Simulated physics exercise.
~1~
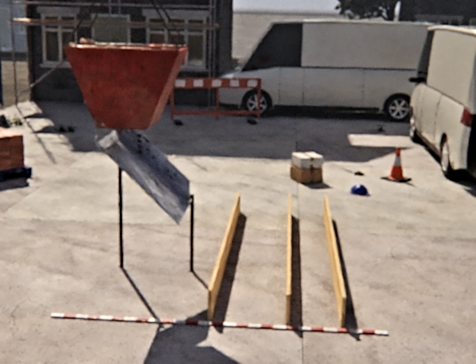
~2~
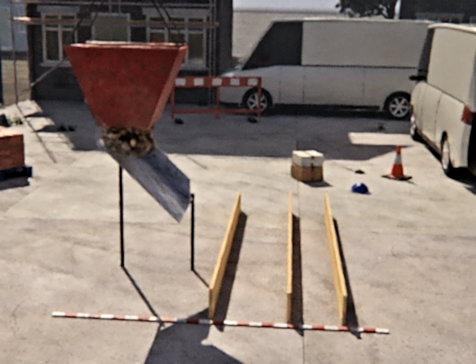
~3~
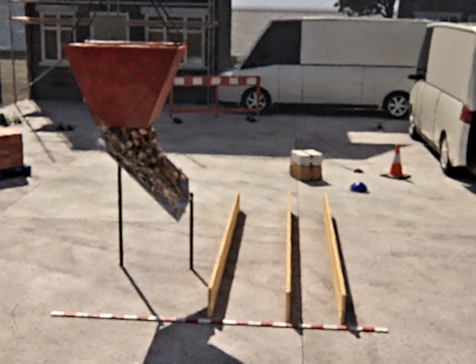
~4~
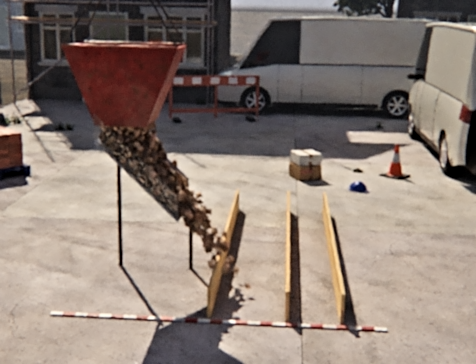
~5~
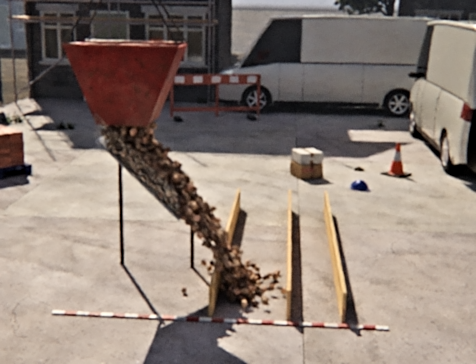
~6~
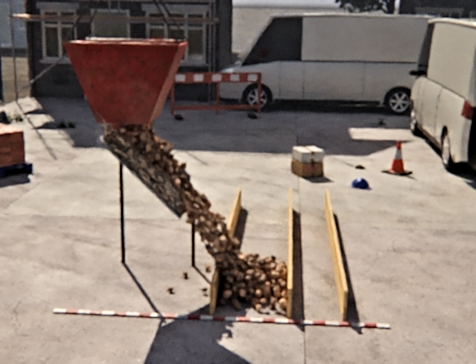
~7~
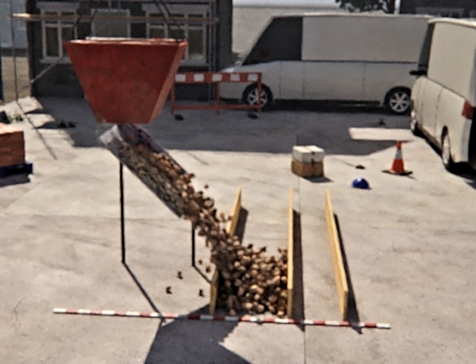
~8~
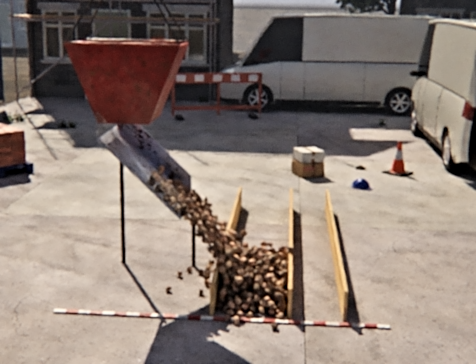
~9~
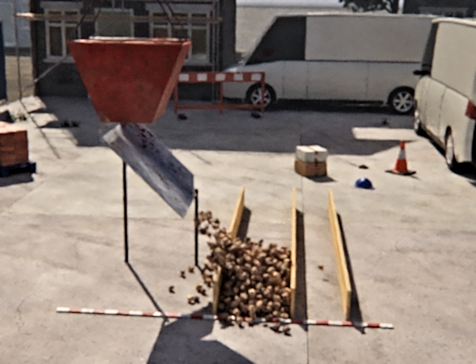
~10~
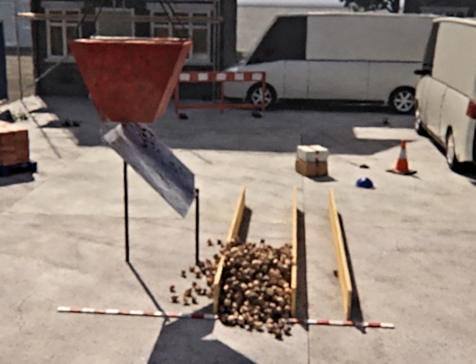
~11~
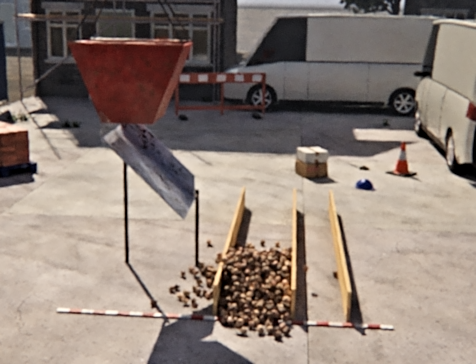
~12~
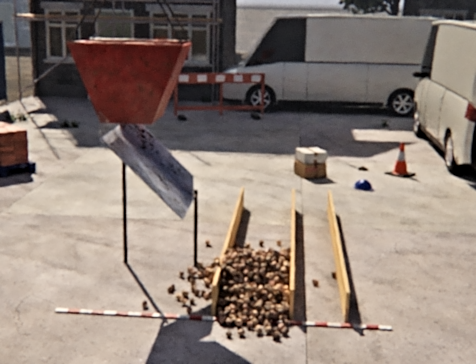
Brown angular stones drop from a red skip at the upper left of a sunlit concrete yard, seen from slightly above by a gently swaying camera. Beneath the skip, a grey steel slide on thin dark legs slopes down to the right towards three upright wooden boards, with a red and white striped pole across the ground, and pale vans and an orange cone behind. The stones pour down the steel, spill off its end and pile up between the left and middle boards. The skip and slide empty, and the heap spreads slightly forward. Nearly all the stones settle in the left bay, with a few scattered to its left, while the right bay stays practically empty.
